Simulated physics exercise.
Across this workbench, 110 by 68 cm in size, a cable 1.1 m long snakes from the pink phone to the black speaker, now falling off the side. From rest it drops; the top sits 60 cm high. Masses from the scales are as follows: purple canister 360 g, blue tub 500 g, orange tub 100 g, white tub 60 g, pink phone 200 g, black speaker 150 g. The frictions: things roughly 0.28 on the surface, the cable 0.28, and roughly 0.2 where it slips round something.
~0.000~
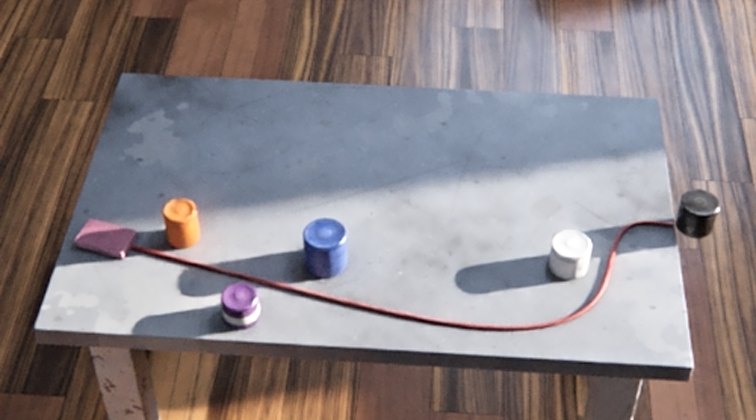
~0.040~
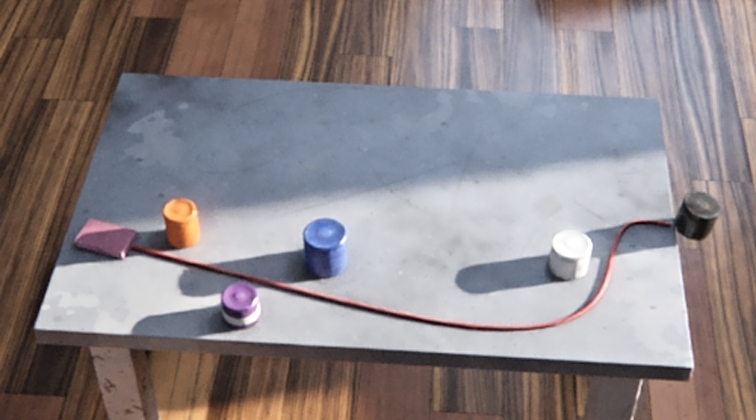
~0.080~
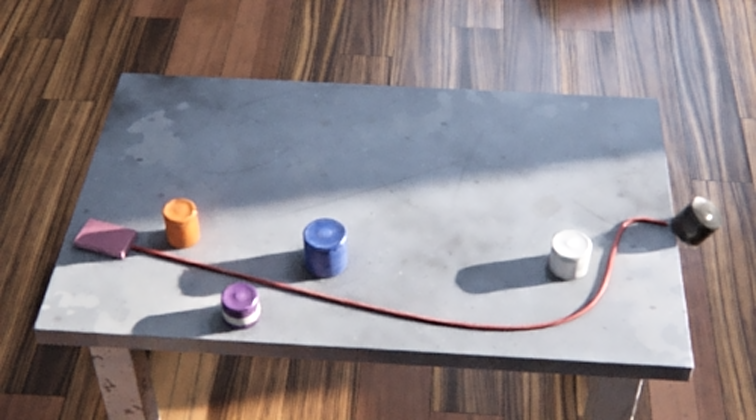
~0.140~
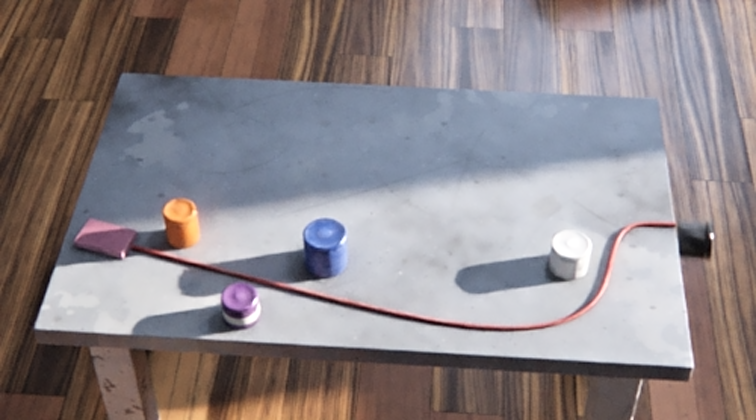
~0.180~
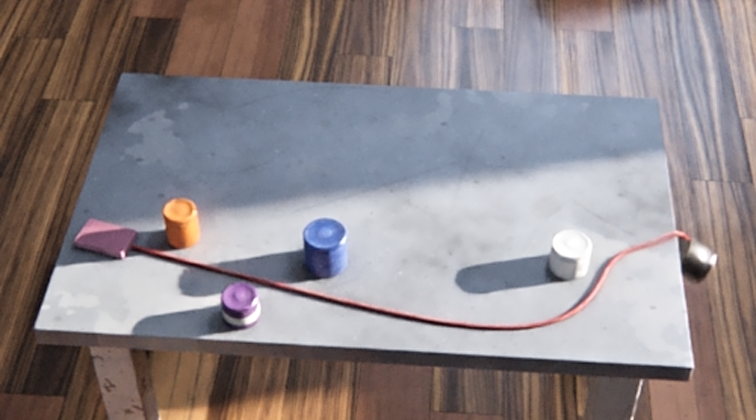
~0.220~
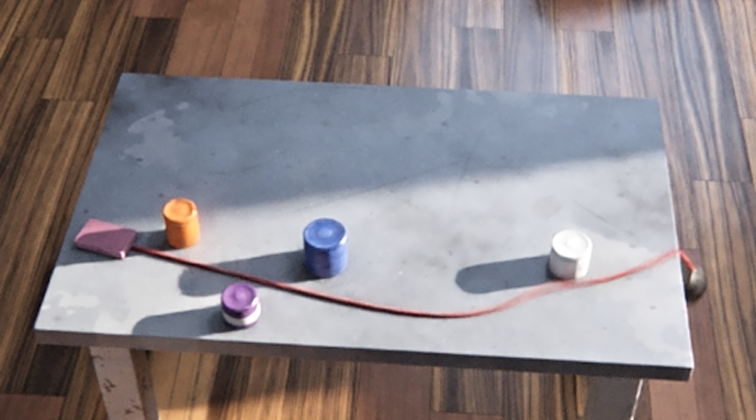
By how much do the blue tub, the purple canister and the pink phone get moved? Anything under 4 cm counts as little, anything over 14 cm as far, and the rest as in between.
Outcome: The blue tub barely moves; the purple canister barely moves; the pink phone goes far.
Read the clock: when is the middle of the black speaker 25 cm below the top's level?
0.42 s.
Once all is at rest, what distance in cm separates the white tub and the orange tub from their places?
For the white tub it's 15 cm, while the orange tub comes to 4 cm.
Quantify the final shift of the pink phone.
For the pink phone, that comes to 35 cm.
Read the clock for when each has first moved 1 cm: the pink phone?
Pink phone at about 0.28 s on the clock.
At 0.5 s, the cable's tail end at (179, 253); pink phone 9 cm off its start, black speaker over the edge, white tub 13 cm off its start.
At 0.7 s, the cable's tail end at (233, 269); pink phone 19 cm off its start, black speaker over the edge, white tub 16 cm off its start.
At 1.0 s, the cable's tail end at (299, 277); pink phone 31 cm off its start at (270, 269), black speaker over the edge, white tub 16 cm off its start at (559, 177).
At 1.2 s, the cable's tail end at (317, 279); pink phone 35 cm off its start, blue tub 1 cm off its start, black speaker over the edge.
At 2.4 s, the cable's tail end at (317, 279); pink phone 35 cm off its start at (288, 279), blue tub 1 cm off its start at (331, 232), purple canister 0 cm off its start at (239, 296), black speaker over the edge.
